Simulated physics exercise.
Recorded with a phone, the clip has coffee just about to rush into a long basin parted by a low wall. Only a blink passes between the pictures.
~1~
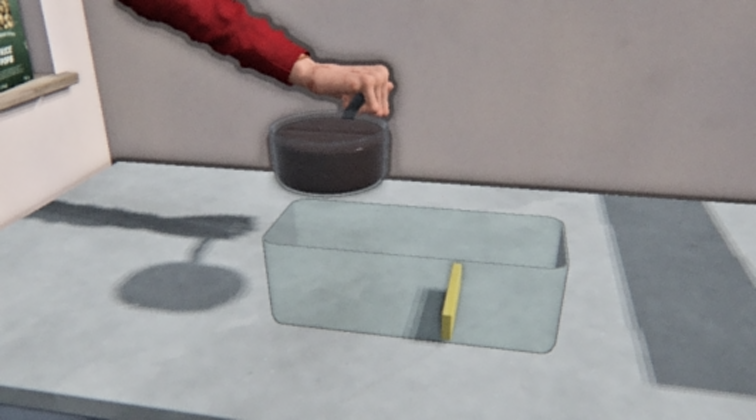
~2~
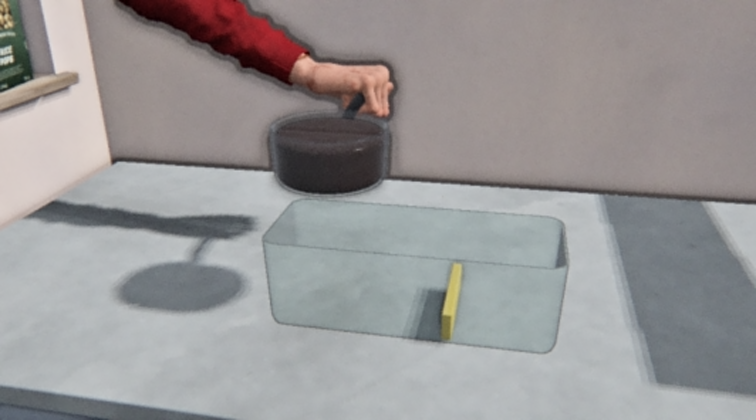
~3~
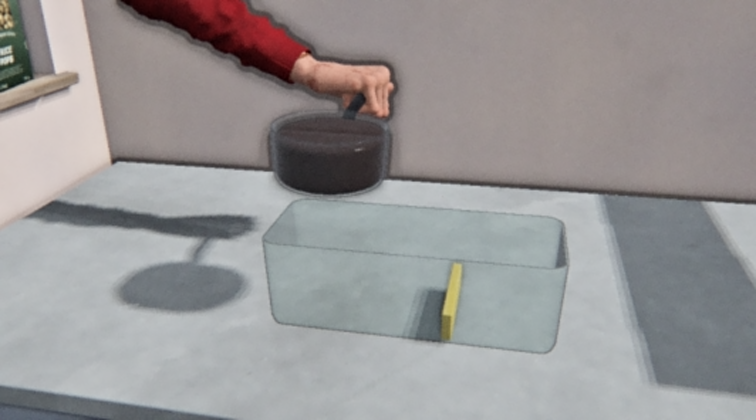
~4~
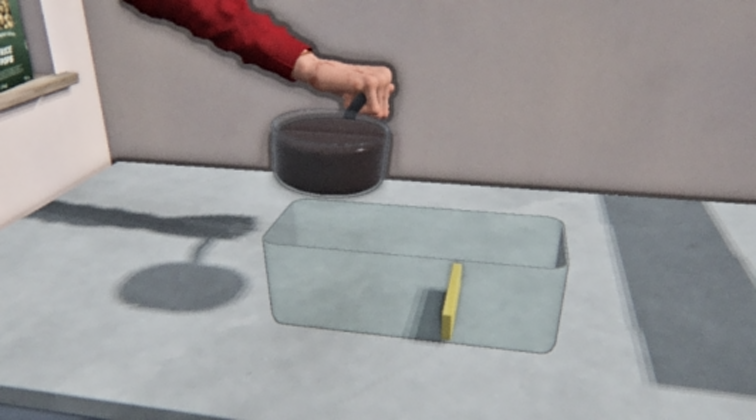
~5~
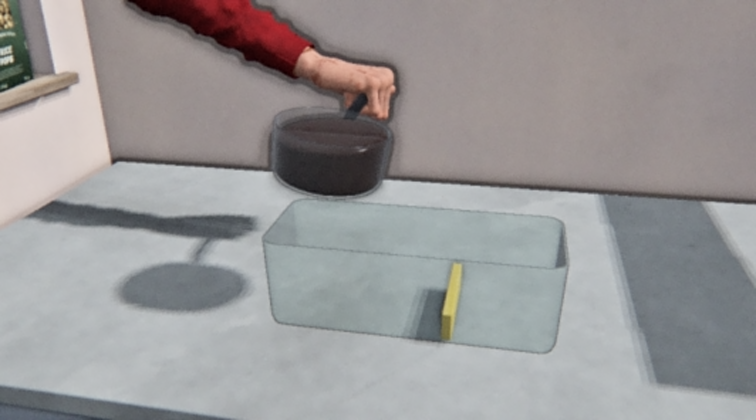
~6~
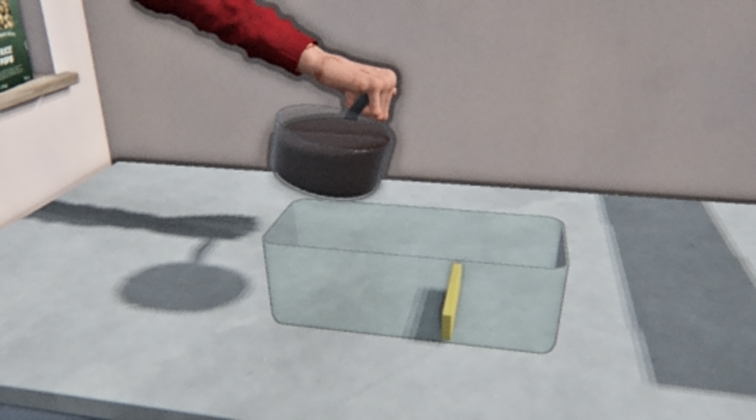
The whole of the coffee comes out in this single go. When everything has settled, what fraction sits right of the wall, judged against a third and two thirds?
The share right of the wall is going to stay short of a third.
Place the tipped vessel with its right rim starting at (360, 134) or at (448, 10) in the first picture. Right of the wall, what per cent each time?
First about 10, then 75 per cent.
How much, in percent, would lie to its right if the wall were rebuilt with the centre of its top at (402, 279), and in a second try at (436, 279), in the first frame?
Respectively 80 and 45 per cent, approximately.
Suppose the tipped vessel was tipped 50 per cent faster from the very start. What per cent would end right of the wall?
Result: Roughly 15 %.
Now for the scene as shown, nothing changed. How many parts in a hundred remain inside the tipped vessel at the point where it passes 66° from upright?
45 per cent or so.
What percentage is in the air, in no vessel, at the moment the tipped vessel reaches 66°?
I'd put it at roughly 25 percent of it.
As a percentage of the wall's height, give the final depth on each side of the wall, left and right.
Left 60 %, right 30 %.
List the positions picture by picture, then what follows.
In the first frame, tilt 0°; pouring edge (386, 130); surface from (277, 130) to (386, 136); the long basin's rim runs from (278, 220) to (565, 244); the wall's top is at (453, 289).
In the second frame, tilt 1°; pouring edge (387, 131); surface from (278, 130) to (386, 136).
In the third frame, tilt 2°; pouring edge (387, 132); surface from (279, 129) to (386, 137).
In the fourth frame, tilt 5°; pouring edge (388, 135); surface from (280, 130) to (387, 137).
In the fifth frame, tilt 9°; pouring edge (390, 139); surface from (280, 131) to (389, 137).
In the sixth frame, tilt 14°; pouring edge (391, 144); surface from (280, 131) to (391, 138).
A moment on, the tilt is 66° and 43 per cent is still to pour, 25 is left of the wall and 7 right of it.
Next, the tilt is 102° and 6 per cent is still to pour, 73 is left of the wall and 18 right of it.
Then the tilt is 112° and 0 per cent is still to pour, 81 is left of the wall and 19 right of it.
Later the tilt is 112° and 0 per cent is still to pour, 79 is left of the wall and 20 right of it.
In the end 79 per cent lies left of the wall, 20 right of it and 0 outside.
